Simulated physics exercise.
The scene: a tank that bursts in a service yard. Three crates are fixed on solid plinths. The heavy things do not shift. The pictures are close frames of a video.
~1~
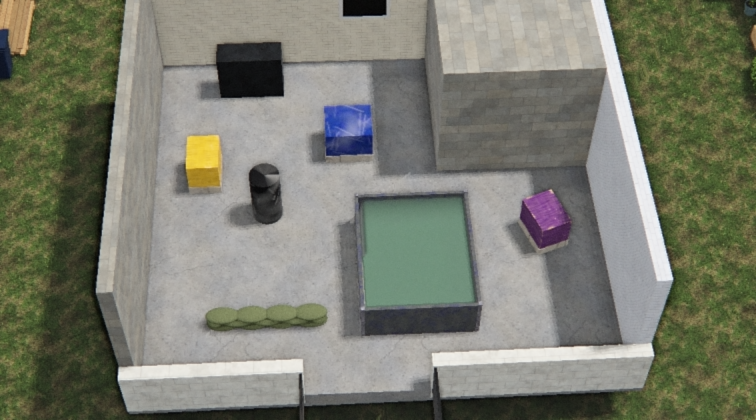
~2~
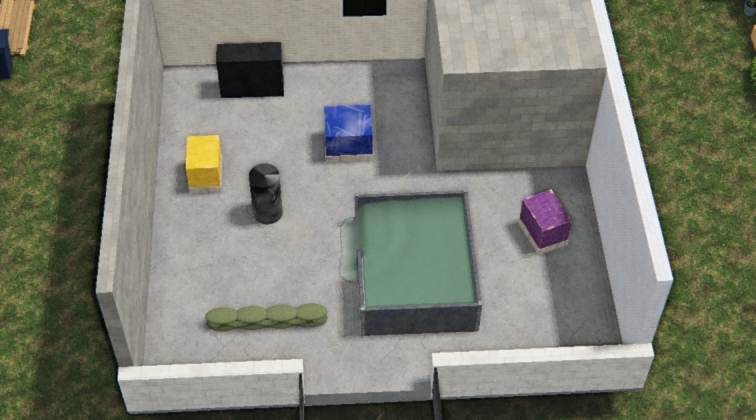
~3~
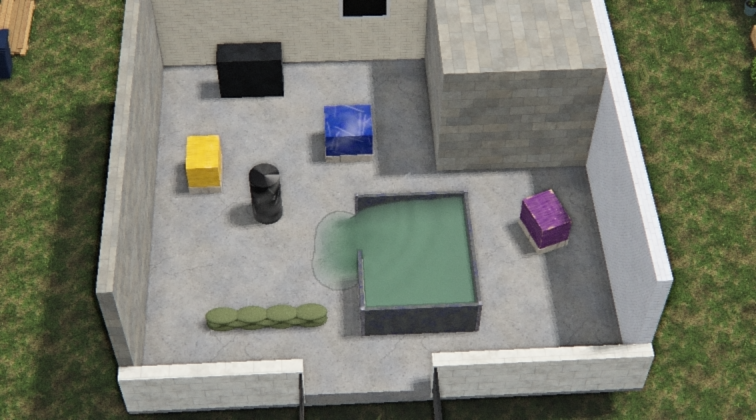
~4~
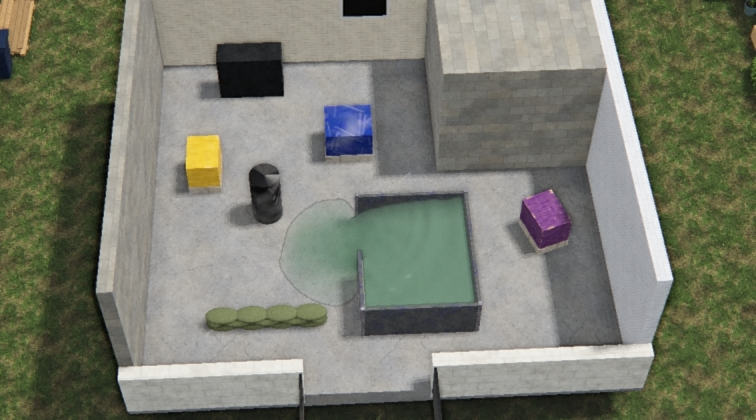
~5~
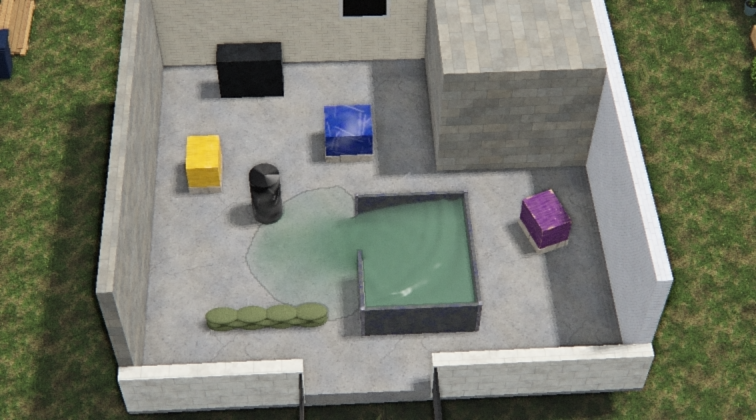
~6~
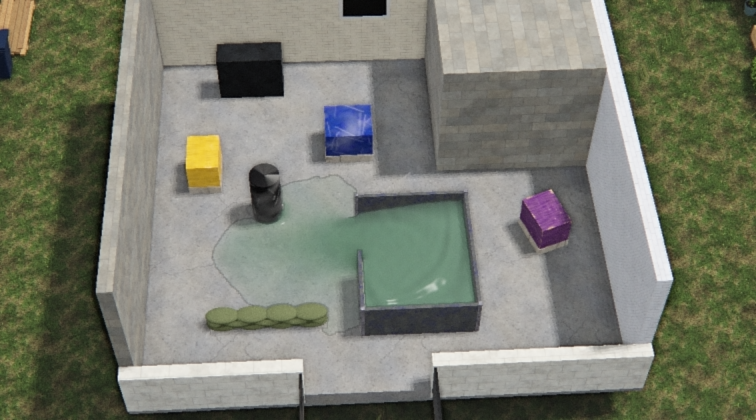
The clip opens on a walled yard with a dark-sided tank of still green water among yellow, blue and purple blocks. Water pours through a gap in the tank's left side, then fans leftward across the pavement, spreading past the black cylinder's base and reaching the low green row.
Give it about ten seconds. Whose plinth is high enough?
One by one: The yellow crate escapes dry; the blue crate escapes dry; the purple crate escapes dry.
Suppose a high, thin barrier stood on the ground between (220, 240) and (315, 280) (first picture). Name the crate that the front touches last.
The purple-painted one.
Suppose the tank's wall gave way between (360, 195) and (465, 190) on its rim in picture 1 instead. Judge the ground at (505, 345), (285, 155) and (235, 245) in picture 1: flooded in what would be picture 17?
In that order: Free of water, under water, no water.
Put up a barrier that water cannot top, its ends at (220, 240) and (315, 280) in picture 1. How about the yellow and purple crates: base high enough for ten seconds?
Then: The yellow one gets wet; the purple one is spared.
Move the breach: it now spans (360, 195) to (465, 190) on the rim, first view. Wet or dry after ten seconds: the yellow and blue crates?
One by one: Yellow takes water, blue is topped.
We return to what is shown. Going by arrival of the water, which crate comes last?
I say the crate marked purple.
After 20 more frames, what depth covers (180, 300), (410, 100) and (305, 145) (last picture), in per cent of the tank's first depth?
Roughly 25, 0 and 4 per cent, in turn.
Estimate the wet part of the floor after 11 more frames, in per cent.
About 35 per cent.
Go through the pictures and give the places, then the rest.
Still water in the tank at (416, 251), in the first frame.
The front is at (351, 279), out from the gap at (360, 243), in the second frame.
Water pours out at (360, 243) and has run to (323, 280), in the third frame.
The front is at (286, 267), out from the gap at (360, 244), in the fourth frame.
Water pours out at (360, 244) and has run to (252, 263), in the fifth frame.
The front is at (218, 259), out from the gap at (360, 244), in the sixth frame.
A moment on, water covers 25 % of the floor; the yellow crate water round its plinth, the blue crate water round its plinth, the purple crate not reached.
Next, water covers 35 % of the floor; the yellow crate water round its plinth, the blue crate water round its plinth, the purple crate not reached.
Then, water covers 50 % of the floor; the yellow crate water round its plinth, the blue crate water round its plinth, the purple crate not reached.
Later, water covers 70 % of the floor; the yellow crate water round its plinth, the blue crate water round its plinth, the purple crate not reached.
In the end, water covers 90 % of the floor; the yellow crate stayed above the water, the blue crate stayed above the water, the purple crate stayed above the water.
